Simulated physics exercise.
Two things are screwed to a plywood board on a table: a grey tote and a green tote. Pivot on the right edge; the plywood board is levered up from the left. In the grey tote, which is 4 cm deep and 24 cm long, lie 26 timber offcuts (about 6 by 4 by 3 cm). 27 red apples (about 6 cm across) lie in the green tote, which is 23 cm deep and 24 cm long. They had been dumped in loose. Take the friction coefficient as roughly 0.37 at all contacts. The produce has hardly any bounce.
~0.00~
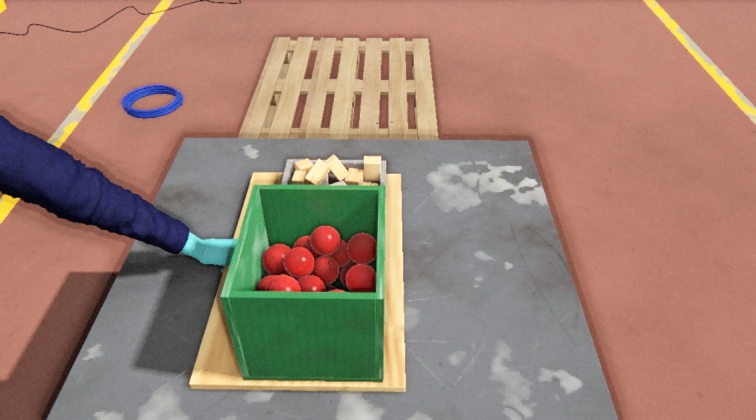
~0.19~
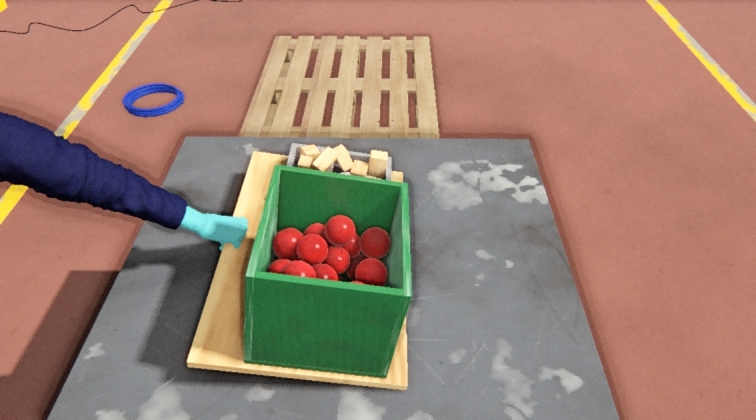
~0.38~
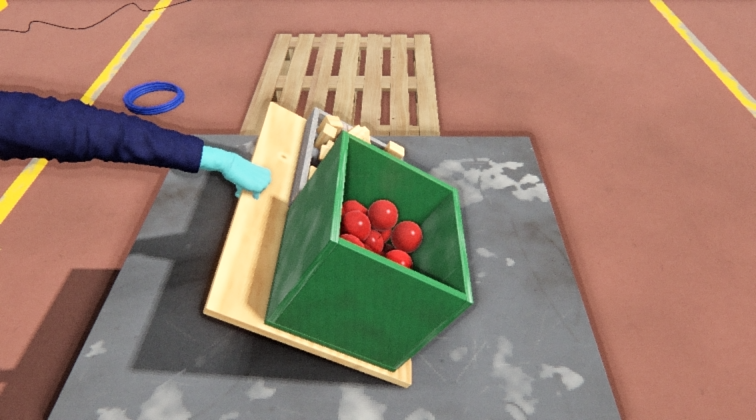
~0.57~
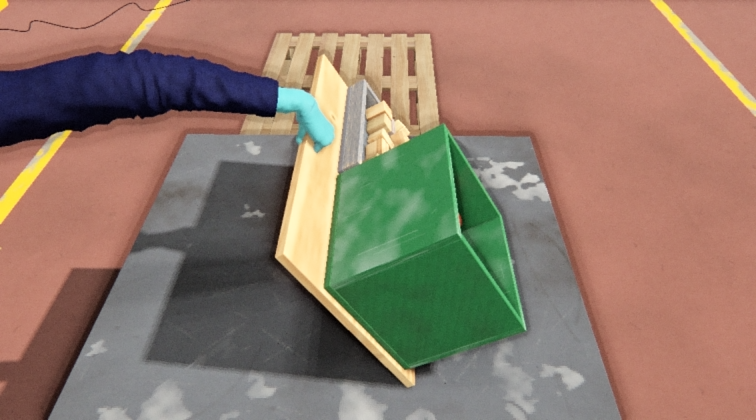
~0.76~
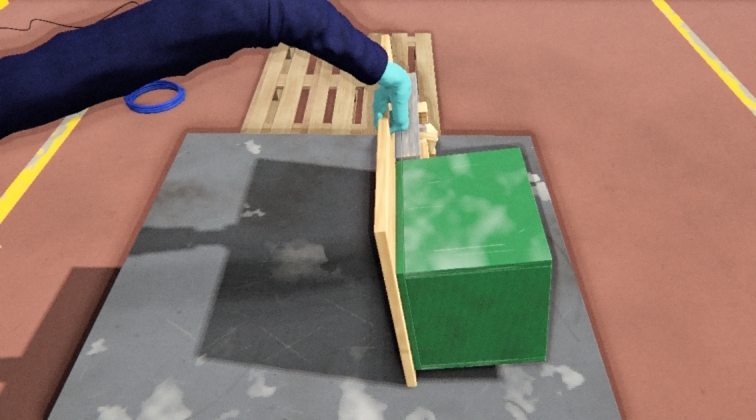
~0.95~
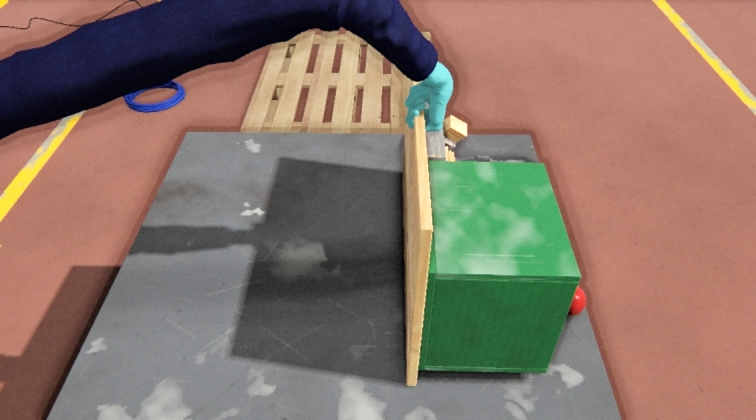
A gloved hand levers up a board until its green bin of red balls lies sideways.
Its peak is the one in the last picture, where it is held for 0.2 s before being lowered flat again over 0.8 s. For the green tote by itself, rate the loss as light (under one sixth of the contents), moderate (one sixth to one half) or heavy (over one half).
Loss rating: Moderate.
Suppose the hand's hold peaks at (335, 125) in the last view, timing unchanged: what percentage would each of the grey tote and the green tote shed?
In that case grey tote sheds 20 percent of its load and green tote sheds 0 percent.
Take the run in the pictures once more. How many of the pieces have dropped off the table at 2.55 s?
Estimated tally of pieces: Close to 8.
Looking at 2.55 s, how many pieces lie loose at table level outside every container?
I'd guess near 25.
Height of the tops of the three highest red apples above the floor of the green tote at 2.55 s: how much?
Height: Roughly 11 cm.
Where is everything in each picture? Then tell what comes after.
In the first frame (places track the rim corner closest to us here, unless another is named), green tote (376, 296); grey tote (by its farthest rim corner) (292, 161); tipped 0°; all still inside.
The second frame shows green tote (403, 292); grey tote (297, 145); tipped 9°.
The third frame shows green tote (466, 297); tipped 32°.
The fourth frame shows green tote (523, 324); tipped 59°; 2 out.
The fifth frame shows green tote (545, 354); tipped 82°; 4 out.
The sixth frame shows green tote (547, 366); tipped 91°; 10 out.
After 1.21 s, tilt 90°; the grey tote is down by 22 of 26 and the green tote is down by 7 of 27.
After 1.53 s, tilt 49°; the grey tote is down by 22 of 26 and the green tote is down by 9 of 27.
After 1.98 s, tilt 0°; the grey tote is down by 22 of 26 and the green tote is down by 10 of 27.
When it is over (at 2.55 s), the grey tote is down by 22 of 26 and the green tote is down by 10 of 27. Asked share, 10 of 27, 37 per cent.
